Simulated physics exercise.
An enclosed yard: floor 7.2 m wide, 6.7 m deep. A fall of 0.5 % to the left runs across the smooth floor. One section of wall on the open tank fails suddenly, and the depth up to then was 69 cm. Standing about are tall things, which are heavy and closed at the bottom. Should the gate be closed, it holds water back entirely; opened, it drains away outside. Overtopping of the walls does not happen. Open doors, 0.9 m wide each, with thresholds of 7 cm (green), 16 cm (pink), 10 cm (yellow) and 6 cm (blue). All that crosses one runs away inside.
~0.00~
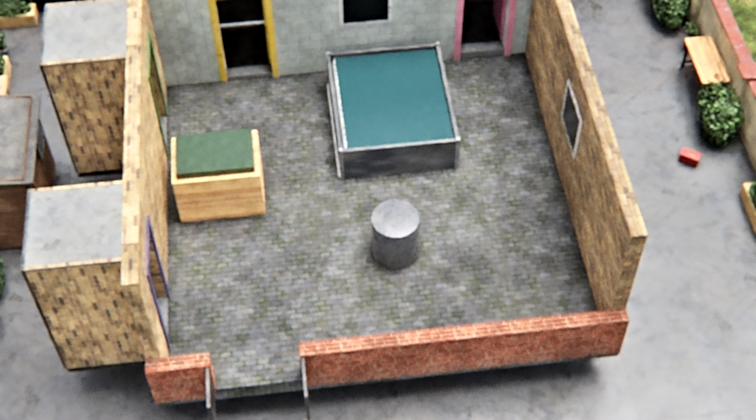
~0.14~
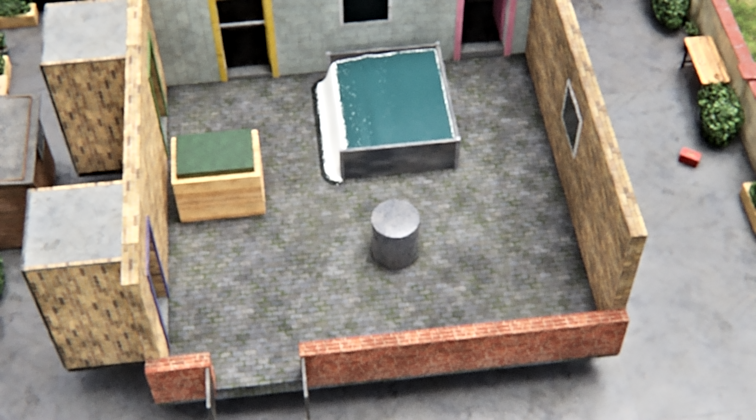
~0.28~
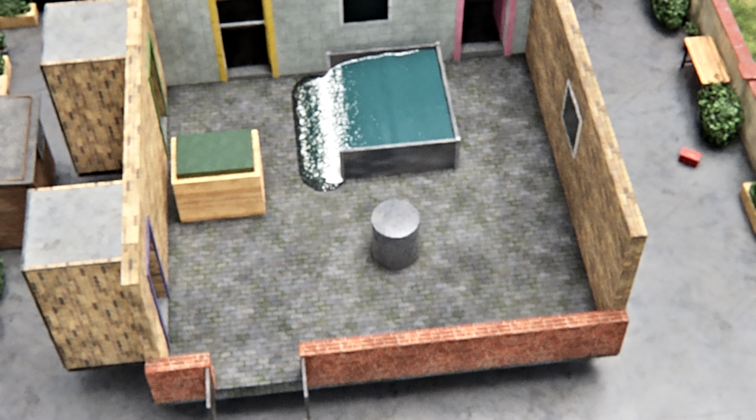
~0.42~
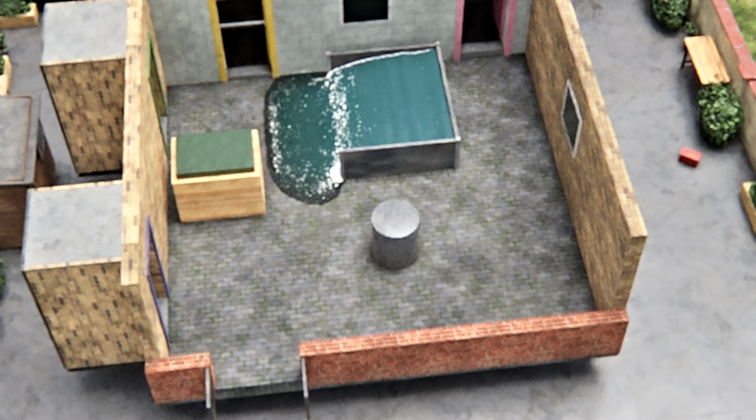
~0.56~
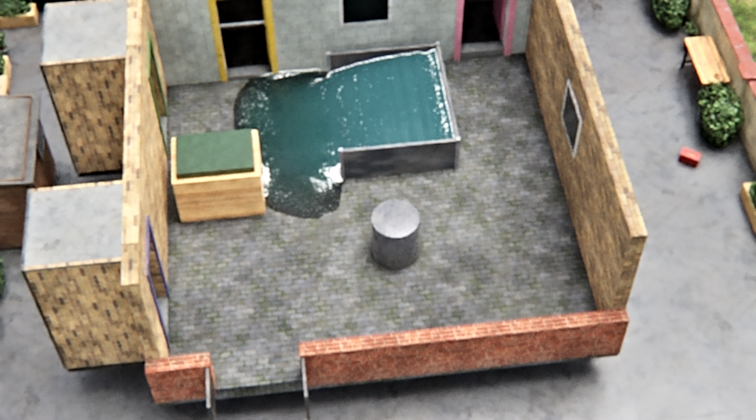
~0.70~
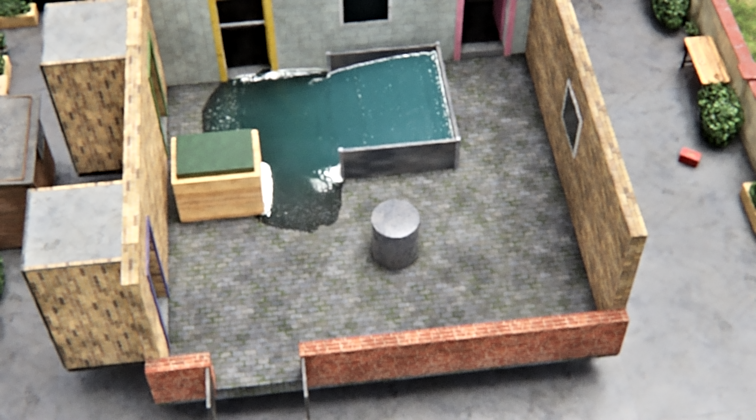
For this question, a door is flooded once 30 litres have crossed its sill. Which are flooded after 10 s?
At the end, the green door will let too much through, the pink door will not let too much through, the yellow door will let too much through, the blue door will not let too much through.
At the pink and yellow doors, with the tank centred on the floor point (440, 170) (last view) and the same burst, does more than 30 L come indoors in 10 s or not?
So the pink door keeps within it and the yellow door tops the limit.
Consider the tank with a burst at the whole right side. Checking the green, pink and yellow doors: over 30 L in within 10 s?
Outcomes - green: Not exceeded, pink: Exceeded, yellow: Not exceeded.
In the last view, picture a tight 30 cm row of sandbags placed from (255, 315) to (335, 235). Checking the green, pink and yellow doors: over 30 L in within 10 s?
Against the limit, the green door goes beyond it, the pink door stays within it and the yellow door goes beyond it.
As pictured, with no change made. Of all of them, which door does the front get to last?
The pink door is last.
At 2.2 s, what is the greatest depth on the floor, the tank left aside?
Some 47 cm deep.
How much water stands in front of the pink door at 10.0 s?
Depth: Approx. 2.0 cm.
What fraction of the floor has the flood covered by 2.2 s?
Around 40 per cent wet.
After 1.4 s water covers 25 % of the floor and is deepest (44 cm) near (167, 92); green door 24 cm at the sill, 71 L in, pink door not reached, yellow door 16 cm at the sill, 2 L in, blue door not reached.
After 2.2 s water covers 40 % of the floor and is deepest (47 cm) near (177, 146); green door 45 cm at the sill, 288 L in, pink door not reached, yellow door 16 cm at the sill, 17 L in, blue door not reached.
After 3.5 s water covers 55 % of the floor and is deepest (30 cm) near (187, 174); green door 29 cm at the sill, 587 L in, pink door not reached, yellow door 21 cm at the sill, 41 L in, blue door 3 cm at the sill, 0 L in.
After 6.0 s water covers 65 % of the floor and is deepest (16 cm) near (167, 98); green door 15 cm at the sill, 775 L in, pink door not reached, yellow door 15 cm at the sill, 121 L in, blue door 4 cm at the sill, 4 L in.
After 10.0 s water covers 85 % of the floor and is deepest (10 cm) near (329, 124); green door 8 cm at the sill, 812 L in, pink door 2 cm at the sill, 0 L in, yellow door 7 cm at the sill, 131 L in, blue door 7 cm at the sill, 5 L in.
